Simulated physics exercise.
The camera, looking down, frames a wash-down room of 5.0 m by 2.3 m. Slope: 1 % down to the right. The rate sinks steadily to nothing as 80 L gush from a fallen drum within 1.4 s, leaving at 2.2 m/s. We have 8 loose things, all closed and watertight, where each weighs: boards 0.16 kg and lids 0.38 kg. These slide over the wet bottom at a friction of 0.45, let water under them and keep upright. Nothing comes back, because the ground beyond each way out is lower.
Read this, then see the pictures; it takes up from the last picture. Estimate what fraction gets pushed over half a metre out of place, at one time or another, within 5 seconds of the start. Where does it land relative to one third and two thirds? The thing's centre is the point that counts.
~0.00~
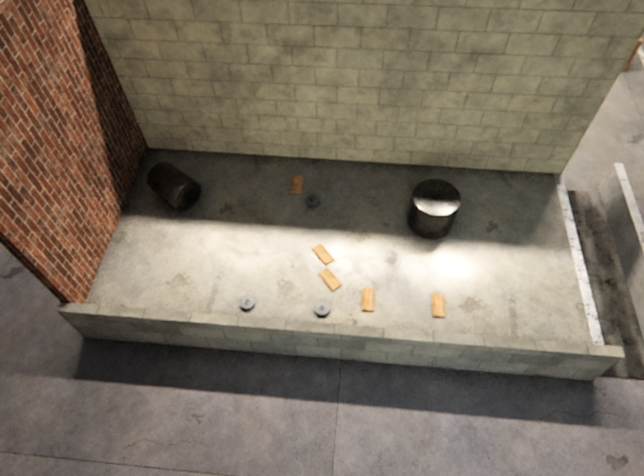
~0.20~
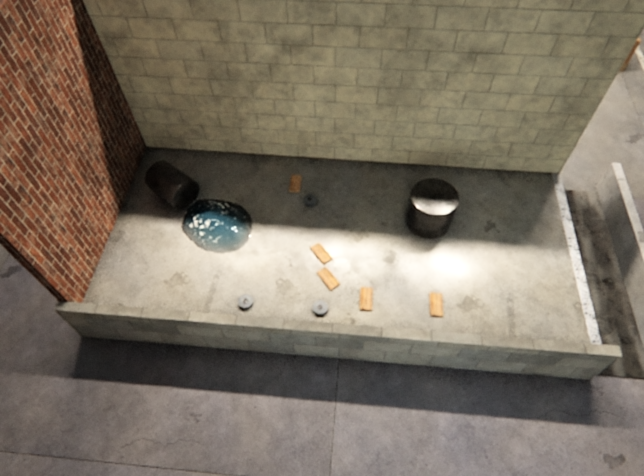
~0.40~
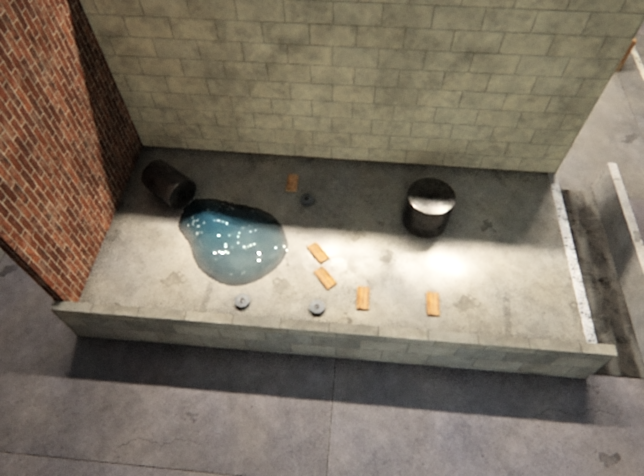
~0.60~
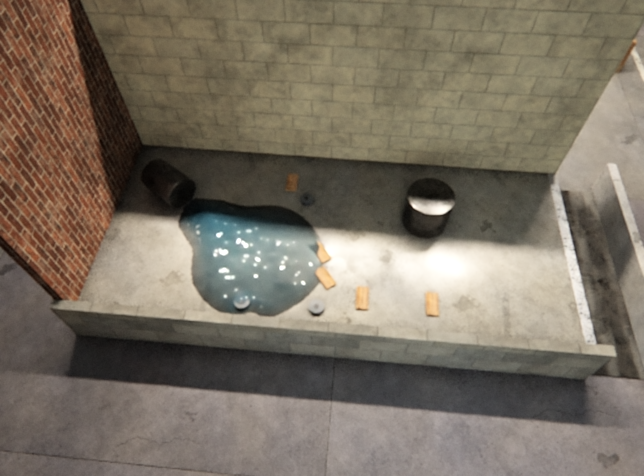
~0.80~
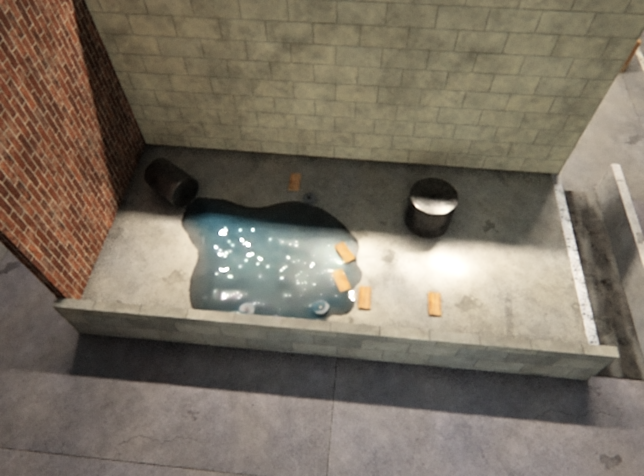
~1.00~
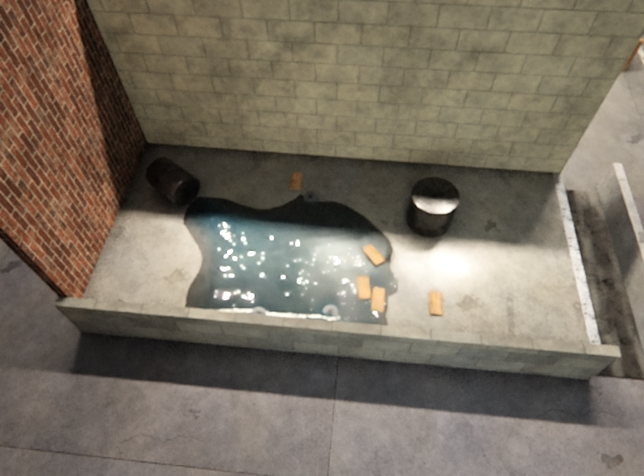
It lands at two thirds or beyond.
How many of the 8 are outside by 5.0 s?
Result: 6.
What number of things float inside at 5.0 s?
I count 0.
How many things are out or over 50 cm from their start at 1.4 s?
At that time I count 5.
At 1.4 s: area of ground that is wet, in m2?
Close to 3.5 m2, I'd say.
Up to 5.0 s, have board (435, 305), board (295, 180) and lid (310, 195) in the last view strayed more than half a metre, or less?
First crosses the line, second stays inside the line, third stays inside the line.
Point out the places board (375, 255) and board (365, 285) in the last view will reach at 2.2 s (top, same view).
About (542, 280) for the first and (531, 309) for the second.
After 1.4 s 5 of 8 are over 50 cm from their spots; 5 afloat.
After 2.2 s 6 of 8 are over 50 cm from their spots; 5 afloat.
After 3.5 s 6 of 8 are over 50 cm from their spots; 0 afloat.
After 5.0 s 6 of 8 are over 50 cm from their spots, and 6 have been at some point; 0 afloat.
